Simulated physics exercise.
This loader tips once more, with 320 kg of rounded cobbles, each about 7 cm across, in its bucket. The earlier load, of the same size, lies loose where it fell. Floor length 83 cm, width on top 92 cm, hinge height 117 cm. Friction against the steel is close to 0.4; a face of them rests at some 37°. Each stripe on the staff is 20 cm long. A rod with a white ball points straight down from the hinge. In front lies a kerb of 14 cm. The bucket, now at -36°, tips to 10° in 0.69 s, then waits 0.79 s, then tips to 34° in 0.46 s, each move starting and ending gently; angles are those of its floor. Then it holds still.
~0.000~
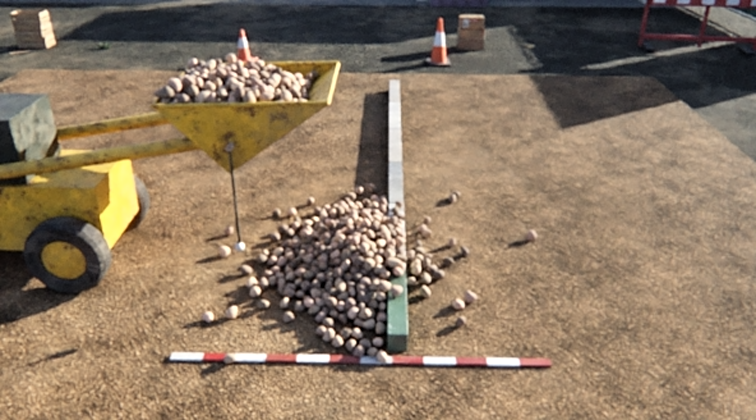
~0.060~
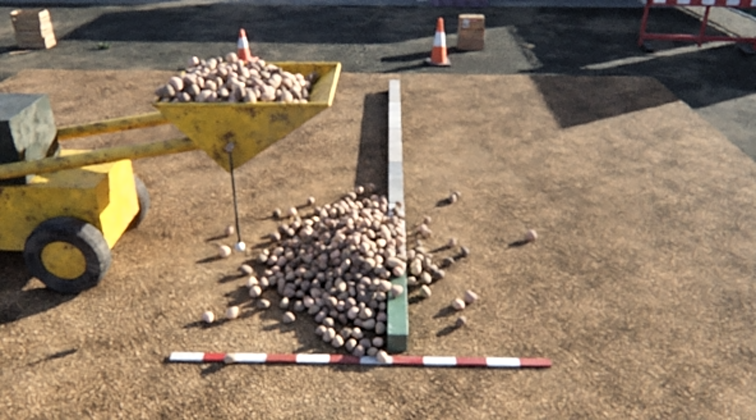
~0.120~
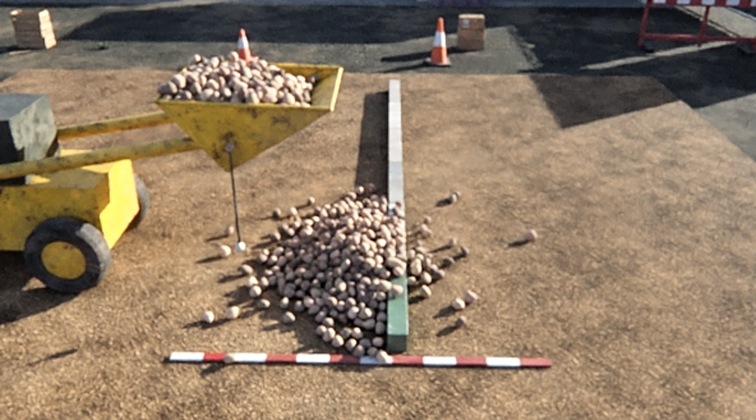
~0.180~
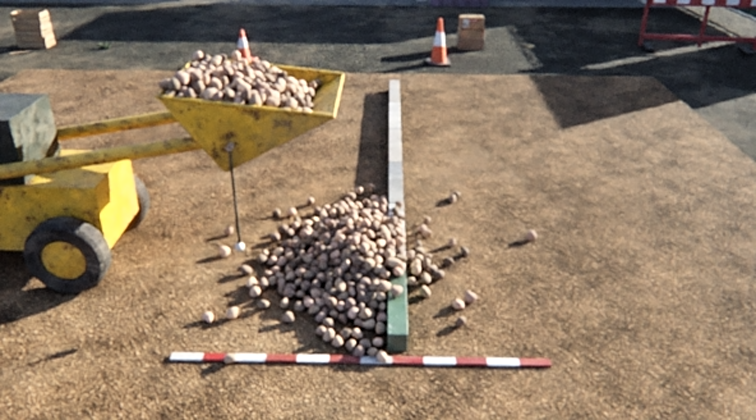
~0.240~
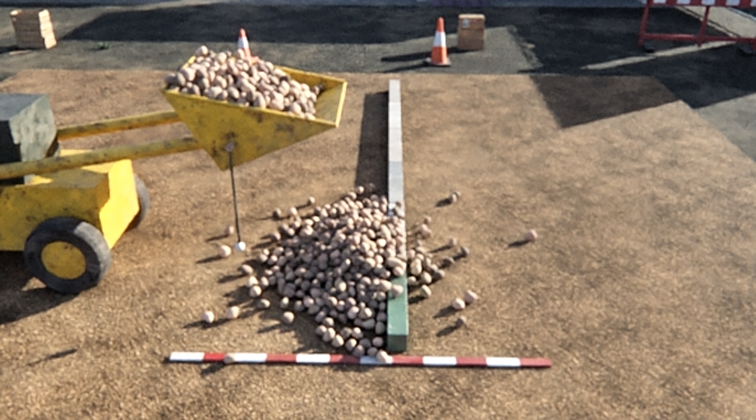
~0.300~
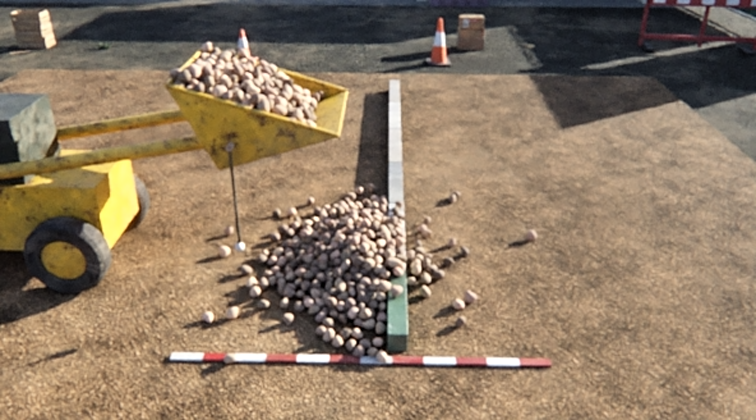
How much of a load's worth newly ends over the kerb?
Roughly 32 per cent of a load more.
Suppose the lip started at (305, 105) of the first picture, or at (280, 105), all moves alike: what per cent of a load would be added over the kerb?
First some 10, then 5 per cent.
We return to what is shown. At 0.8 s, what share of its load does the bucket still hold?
Roughly 100 per cent is still inside.
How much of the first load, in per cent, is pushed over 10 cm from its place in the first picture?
About 5 per cent.
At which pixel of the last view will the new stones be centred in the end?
Around (371, 245).
After 0.5 s the floor is at 3°; in per cent of one load, 100 in the bucket, 96 on this side of the kerb, 5 over the kerb; the foremost stones are at (468, 251).
After 0.8 s the floor is at 10°; in per cent of one load, 99 in the bucket, 97 on this side of the kerb, 5 over the kerb; the foremost stones are at (468, 251).
After 2.4 s the floor is at 34°; in per cent of one load, 19 in the bucket, 163 on this side of the kerb, 19 over the kerb; the foremost stones are at (535, 248).
After 4.8 s the floor is at 34°; in per cent of one load, 0 in the bucket, 164 on this side of the kerb, 36 over the kerb; the foremost stones are at (541, 235). Net gain over the kerb, 32.
